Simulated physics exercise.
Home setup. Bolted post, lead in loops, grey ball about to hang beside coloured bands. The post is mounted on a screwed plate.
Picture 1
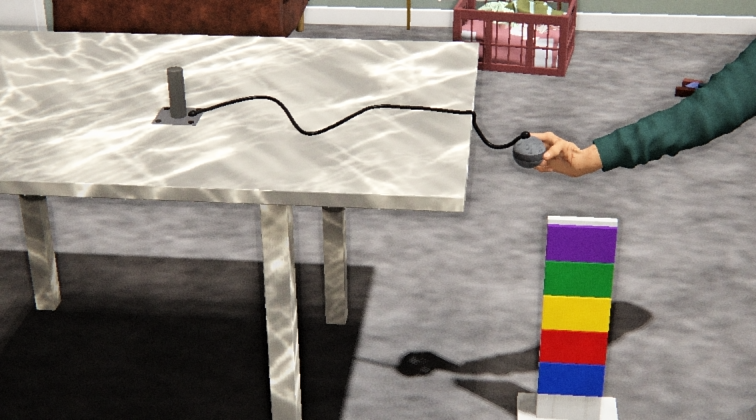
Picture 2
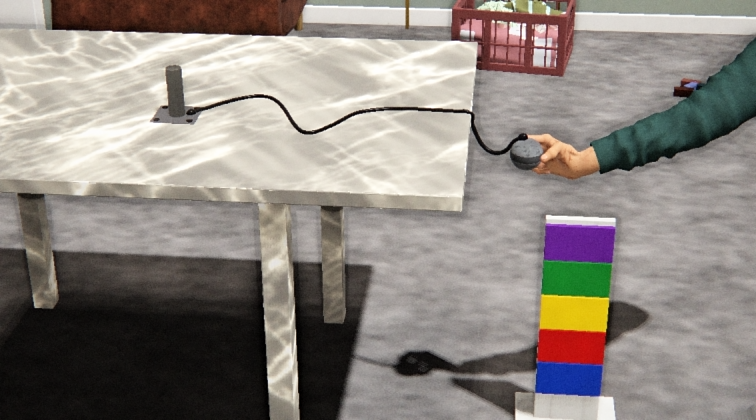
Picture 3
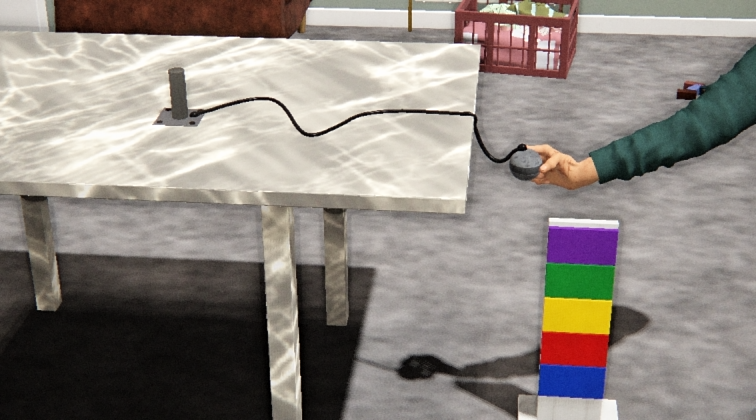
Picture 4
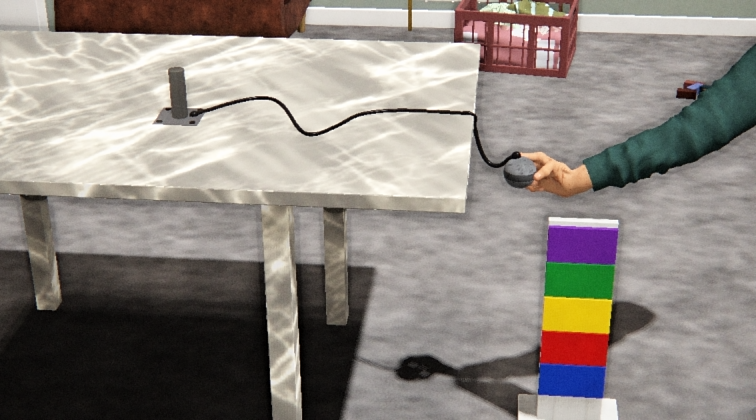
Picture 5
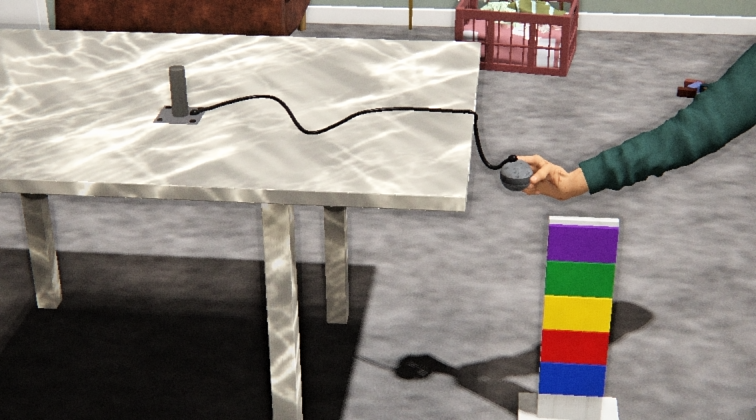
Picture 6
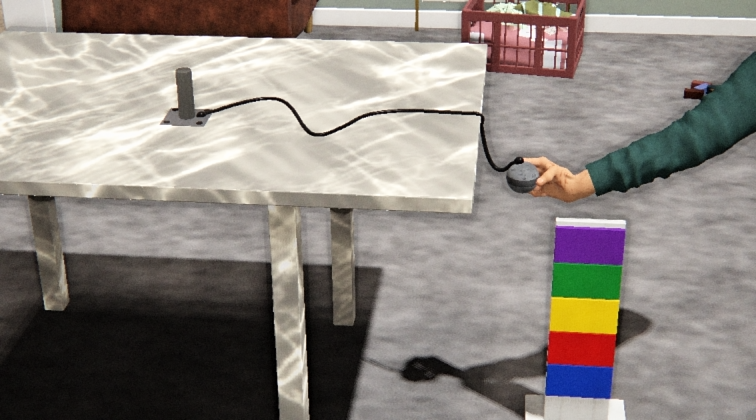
A hand in a green sleeve held a grey ball on a slack black cord just past the table's edge, lowering it slightly and drawing it a little left, above a stack of coloured bands.
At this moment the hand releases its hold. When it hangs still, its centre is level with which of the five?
With yellow.
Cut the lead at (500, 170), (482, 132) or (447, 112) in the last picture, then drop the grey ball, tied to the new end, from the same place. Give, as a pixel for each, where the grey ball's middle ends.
I'd put it around (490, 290) for the first cut, (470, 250) for the second and (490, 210) for the third.
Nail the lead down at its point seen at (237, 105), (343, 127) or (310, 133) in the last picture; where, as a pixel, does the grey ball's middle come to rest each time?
It would sit near (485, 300) the first time, (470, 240) the second and (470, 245) the third.
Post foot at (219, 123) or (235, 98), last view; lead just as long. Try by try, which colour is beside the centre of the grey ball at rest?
Answer, in order: Red, red.
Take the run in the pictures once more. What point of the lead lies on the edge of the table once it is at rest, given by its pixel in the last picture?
Position: Approx. (376, 113).
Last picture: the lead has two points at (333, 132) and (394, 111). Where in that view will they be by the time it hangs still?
The first at (418, 119), the second at (481, 142).
Soon after, ball near (507, 307); level with yellow.
Then, ball near (442, 305); level with yellow.
Further on, ball near (483, 309); level with yellow.
At rest, ball near (480, 309); level with yellow. Its centre hangs level with the yellow band.
